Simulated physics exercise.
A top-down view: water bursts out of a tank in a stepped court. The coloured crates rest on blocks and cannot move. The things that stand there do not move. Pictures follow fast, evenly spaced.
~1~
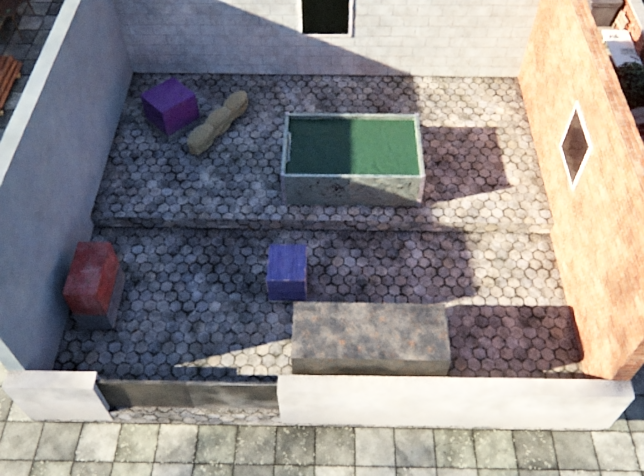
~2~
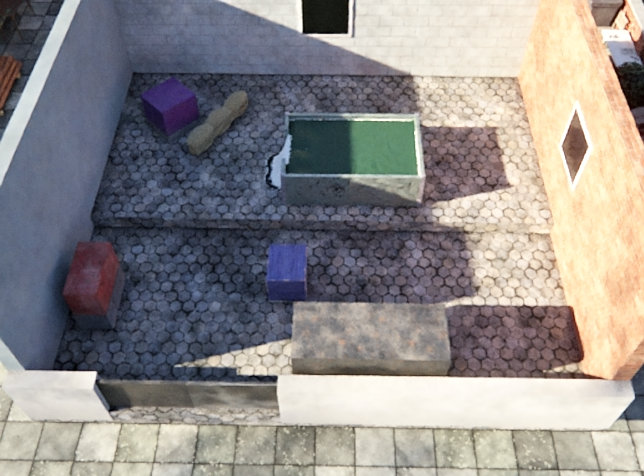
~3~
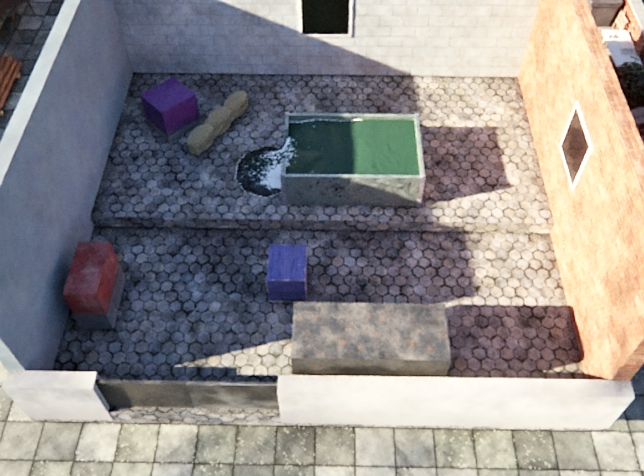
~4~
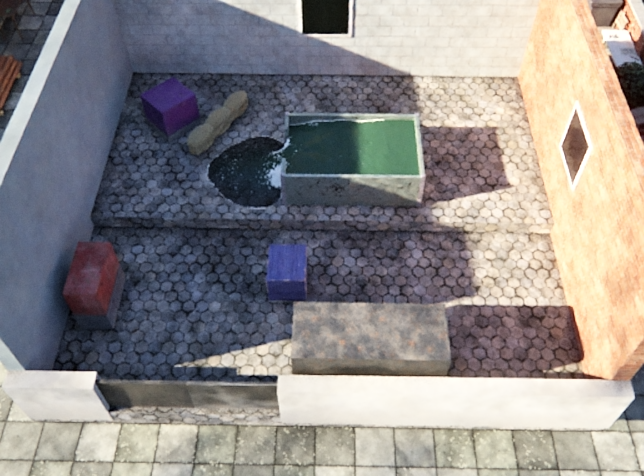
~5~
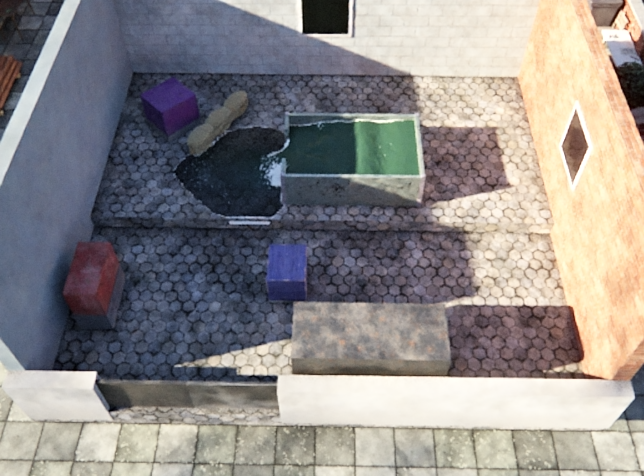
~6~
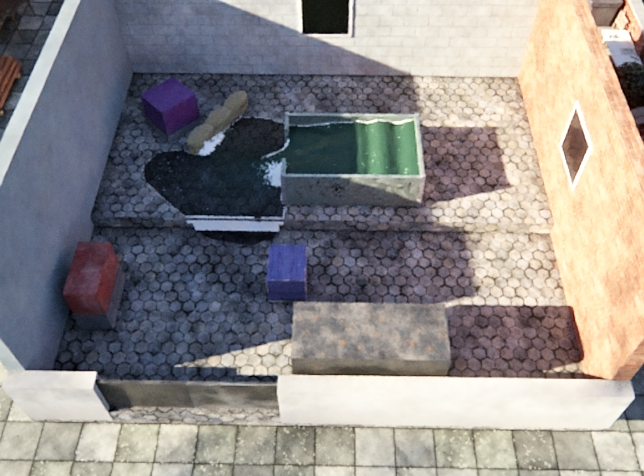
Water burst from the left side of a green-filled tank in a walled, paved court, spread left in a dark pool around a tan, lumpy object, and spilled over the step below.
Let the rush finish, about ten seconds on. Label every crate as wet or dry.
Purple crate: Dry; blue crate: Wet; red crate: Dry.
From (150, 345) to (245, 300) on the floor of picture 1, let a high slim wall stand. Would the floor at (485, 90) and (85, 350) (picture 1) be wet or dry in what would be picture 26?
One after the other: Free of water, wet.
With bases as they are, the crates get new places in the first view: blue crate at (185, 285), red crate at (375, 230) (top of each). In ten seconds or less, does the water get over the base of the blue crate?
Blue crate: Reached.
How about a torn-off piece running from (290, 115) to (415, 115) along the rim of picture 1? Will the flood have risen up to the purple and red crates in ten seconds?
The purple crate is reached; the red crate is not reached.
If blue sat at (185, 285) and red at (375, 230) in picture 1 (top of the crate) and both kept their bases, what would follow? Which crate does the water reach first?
Answer: The crate marked blue.
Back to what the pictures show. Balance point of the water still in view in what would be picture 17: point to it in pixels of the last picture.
I'd put it at around (282, 177).
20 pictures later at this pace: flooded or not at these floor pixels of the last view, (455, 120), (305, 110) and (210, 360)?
First spot clear, second spot swamped, third spot clear.
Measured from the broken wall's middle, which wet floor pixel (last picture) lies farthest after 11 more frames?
Somewhere near (66, 328).
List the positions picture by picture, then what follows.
In the first frame, the tank at (352, 147) is whole and still.
In the second frame, water pours out at (288, 162) and has run to (273, 159).
In the third frame, the front is at (242, 165), out from the gap at (288, 164).
In the fourth frame, the front is at (215, 165), out from the gap at (288, 164).
In the fifth frame, water pours out at (288, 164) and has run to (180, 172).
In the sixth frame, water pours out at (288, 163) and has run to (150, 167).
A moment on, water covers 15 % of the floor; the purple crate not reached, the blue crate water round its plinth, the red crate not reached.
Next, water covers 25 % of the floor; the purple crate water round its plinth, the blue crate water round its plinth, the red crate water round its plinth.
Then, water covers 35 % of the floor; the purple crate water round its plinth, the blue crate water round its plinth, the red crate water round its plinth.
Later, water covers 60 % of the floor; the purple crate water round its plinth, the blue crate water round its plinth, the red crate water round its plinth.
In the end, water covers 85 % of the floor; the purple crate stayed above the water, the blue crate was topped, the red crate stayed above the water.
